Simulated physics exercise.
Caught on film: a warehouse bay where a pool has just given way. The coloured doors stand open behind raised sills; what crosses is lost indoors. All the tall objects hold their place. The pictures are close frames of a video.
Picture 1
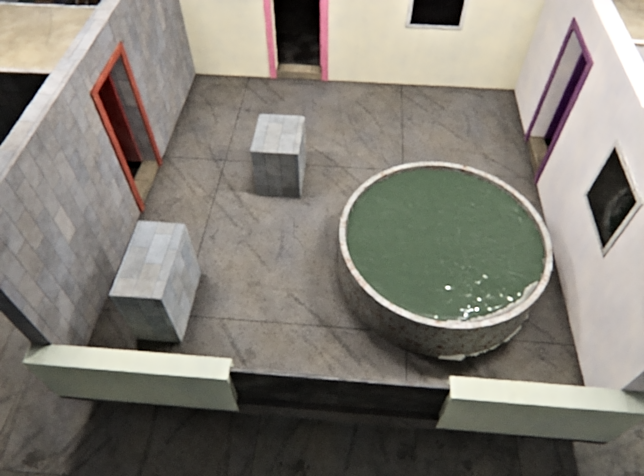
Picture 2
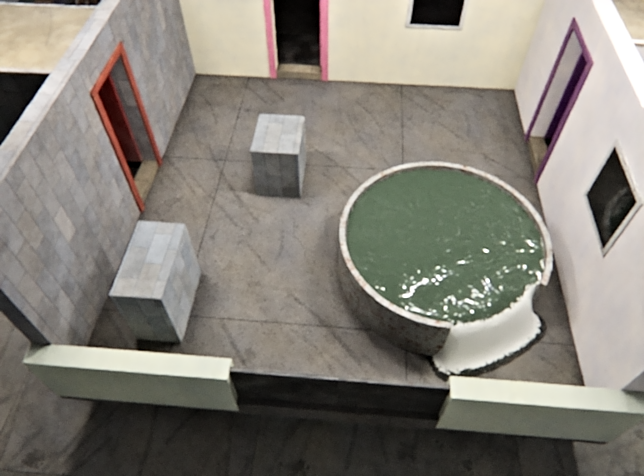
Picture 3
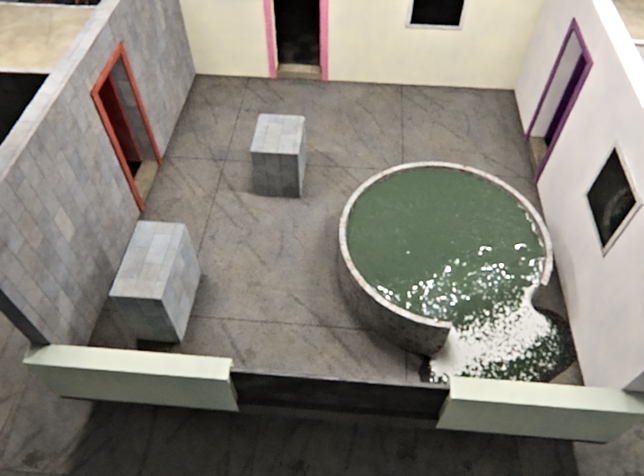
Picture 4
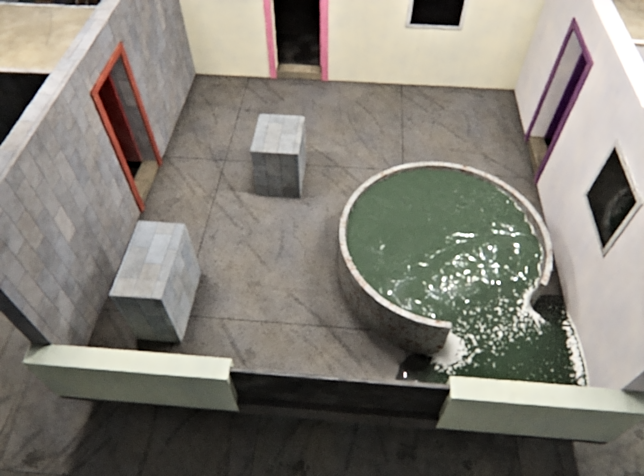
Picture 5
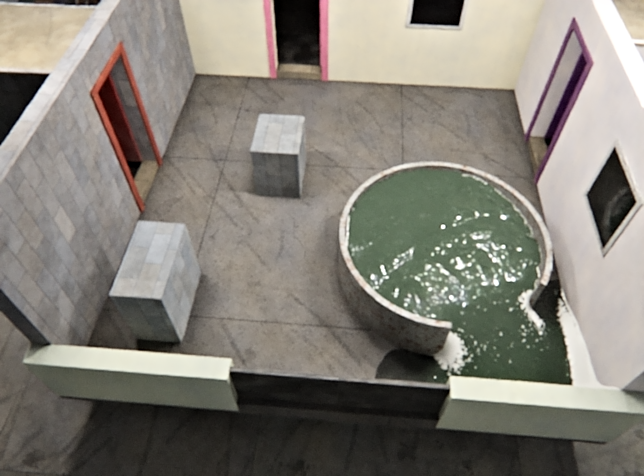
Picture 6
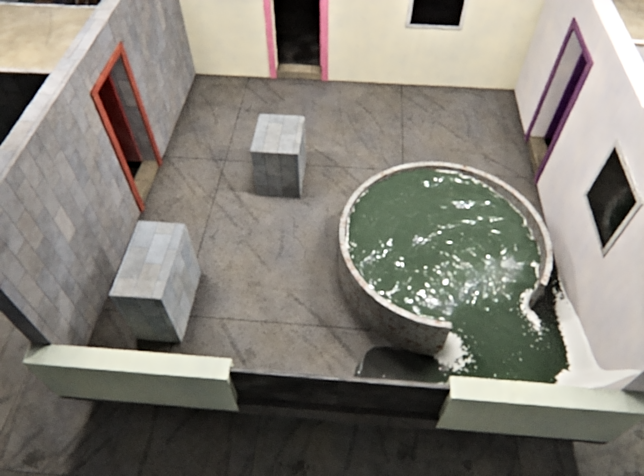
Green water pouring through a gap in a round tank's front right side, foaming and spreading along the white right wall.
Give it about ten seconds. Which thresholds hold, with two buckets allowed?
The pink door admits no more than that; the red door admits no more than that; the purple door admits no more than that.
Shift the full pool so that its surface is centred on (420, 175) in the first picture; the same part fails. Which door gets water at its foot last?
It is the pink door.
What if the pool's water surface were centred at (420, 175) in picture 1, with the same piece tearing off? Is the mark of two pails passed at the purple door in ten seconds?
My reading: The purple door takes less.
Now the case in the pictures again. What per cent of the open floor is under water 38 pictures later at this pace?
Near 90 in a hundred.
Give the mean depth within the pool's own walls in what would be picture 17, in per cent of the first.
I make it 56 per cent.
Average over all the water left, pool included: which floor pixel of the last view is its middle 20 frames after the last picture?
Around (418, 271).
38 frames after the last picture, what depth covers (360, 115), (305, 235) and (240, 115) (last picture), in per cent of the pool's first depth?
About 6, 4 and 16 per cent.
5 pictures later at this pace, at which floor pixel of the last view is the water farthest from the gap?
I would point to (221, 382).
A moment on, water covers 15 % of the floor; the pink door not reached, the red door not reached, the purple door not reached.
Next, water covers 30 % of the floor; the pink door not reached, the red door not reached, the purple door wet at the sill, nothing in.
Then, water covers 60 % of the floor; the pink door not reached, the red door wet at the sill, nothing in, the purple door wet at the sill, nothing in.
Later, water covers 90 % of the floor; the pink door wet at the sill, nothing in, the red door wet at the sill, nothing in, the purple door wet at the sill, nothing in.
In the end, water covers 100 % of the floor; the pink door wet at the sill, nothing in, the red door wet at the sill, nothing in, the purple door wet at the sill, nothing in.
